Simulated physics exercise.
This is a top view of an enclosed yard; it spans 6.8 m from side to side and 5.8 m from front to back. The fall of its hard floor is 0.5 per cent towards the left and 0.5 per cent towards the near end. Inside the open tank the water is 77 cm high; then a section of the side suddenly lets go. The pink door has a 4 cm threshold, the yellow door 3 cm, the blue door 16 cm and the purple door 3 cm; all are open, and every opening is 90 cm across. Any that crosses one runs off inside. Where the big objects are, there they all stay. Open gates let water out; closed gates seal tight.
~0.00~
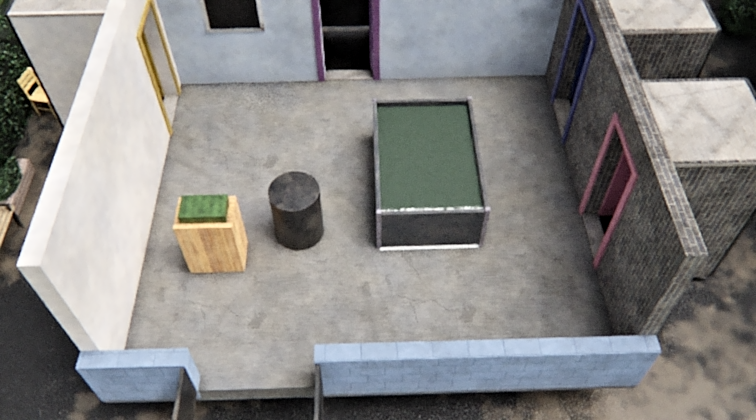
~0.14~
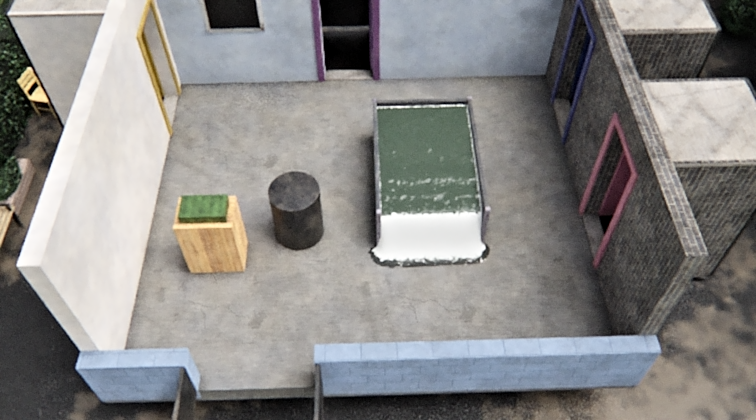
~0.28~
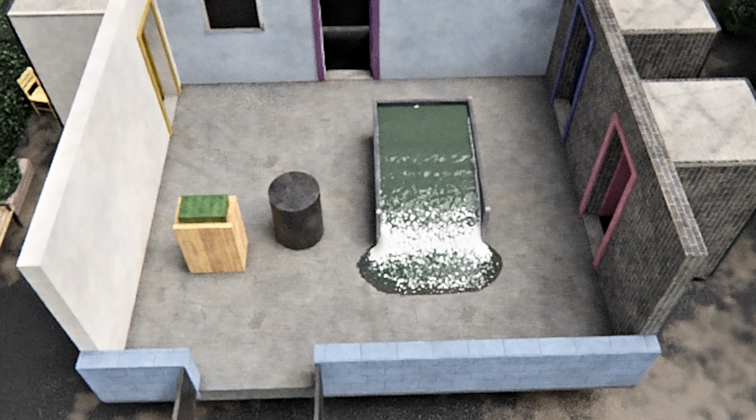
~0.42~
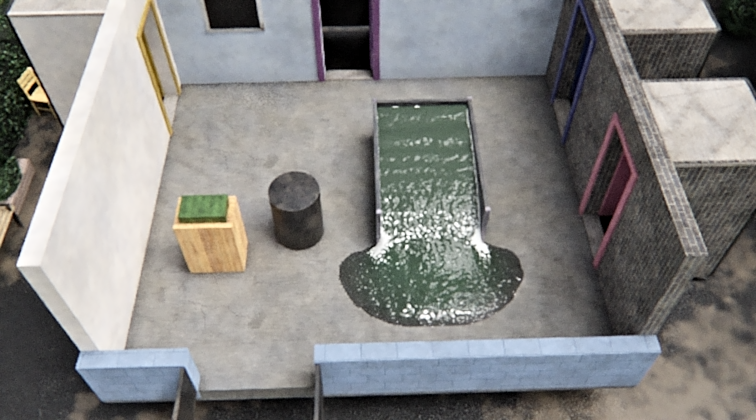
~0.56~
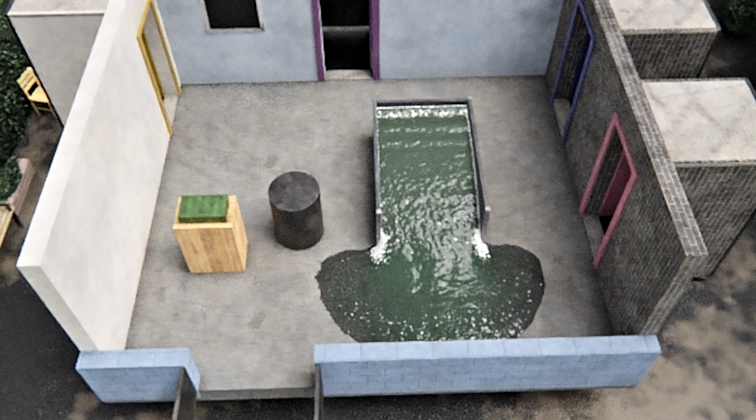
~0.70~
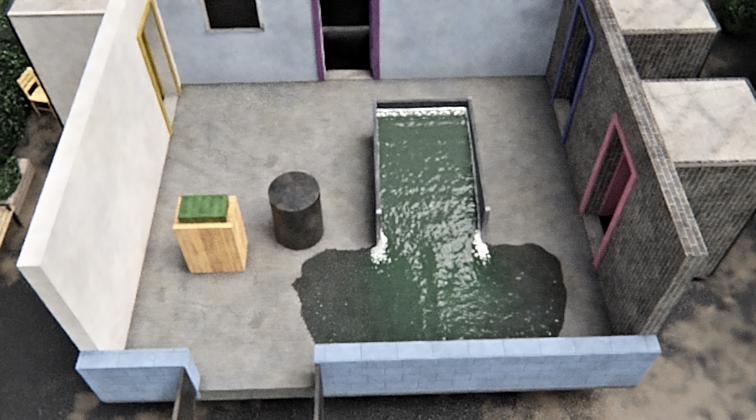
To begin with, still green water fills an open tank in a walled yard, beside a dark cylinder and a wooden box. Water then pours from the tank's near end, foaming white onto the grey floor. The dark puddle spreads forward to the low blue wall and widens to both sides.
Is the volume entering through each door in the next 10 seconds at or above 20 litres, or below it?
Result: The pink door is going to top the limit, the yellow door is going to top the limit, the blue door is going to fall short of the limit, the purple door is going to fall short of the limit.
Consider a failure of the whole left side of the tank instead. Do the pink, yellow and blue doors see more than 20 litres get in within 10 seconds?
Then: Pink short of it, yellow beyond it, blue short of it.
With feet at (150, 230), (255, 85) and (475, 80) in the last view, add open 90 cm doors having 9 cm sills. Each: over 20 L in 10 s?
In that order: Short of it, short of it, beyond it.
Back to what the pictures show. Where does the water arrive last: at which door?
It's the purple door.
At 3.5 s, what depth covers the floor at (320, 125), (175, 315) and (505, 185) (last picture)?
Approximately 0, 9 and 3 centimetres, going through them in turn.
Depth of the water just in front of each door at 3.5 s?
In centimetres, the pink door has 10, the yellow door 0, the blue door 3 and the purple door 0.
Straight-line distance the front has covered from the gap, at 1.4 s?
I'd say close to 3.4 m.
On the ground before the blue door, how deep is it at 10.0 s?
Average: ~ 5.5 cm.
After 1.4 s water covers 20 % of the floor and is deepest (47 cm) near (440, 366); pink door not reached, yellow door not reached, blue door not reached, purple door not reached.
After 2.2 s water covers 30 % of the floor and is deepest (48 cm) near (612, 361); pink door 4 cm at the sill, 0 L in, yellow door not reached, blue door not reached, purple door not reached.
After 3.5 s water covers 55 % of the floor and is deepest (28 cm) near (612, 361); pink door 10 cm at the sill, 10 L in, yellow door not reached, blue door 3 cm at the sill, 0 L in, purple door not reached.
After 6.0 s water covers 90 % of the floor and is deepest (16 cm) near (518, 110); pink door 7 cm at the sill, 38 L in, yellow door 3 cm at the sill, 0 L in, blue door 7 cm at the sill, 0 L in, purple door 3 cm at the sill, 0 L in.
After 10.0 s water covers 95 % of the floor and is deepest (12 cm) near (174, 173); pink door 4 cm at the sill, 47 L in, yellow door 9 cm at the sill, 35 L in, blue door 6 cm at the sill, 0 L in, purple door 4 cm at the sill, 3 L in.
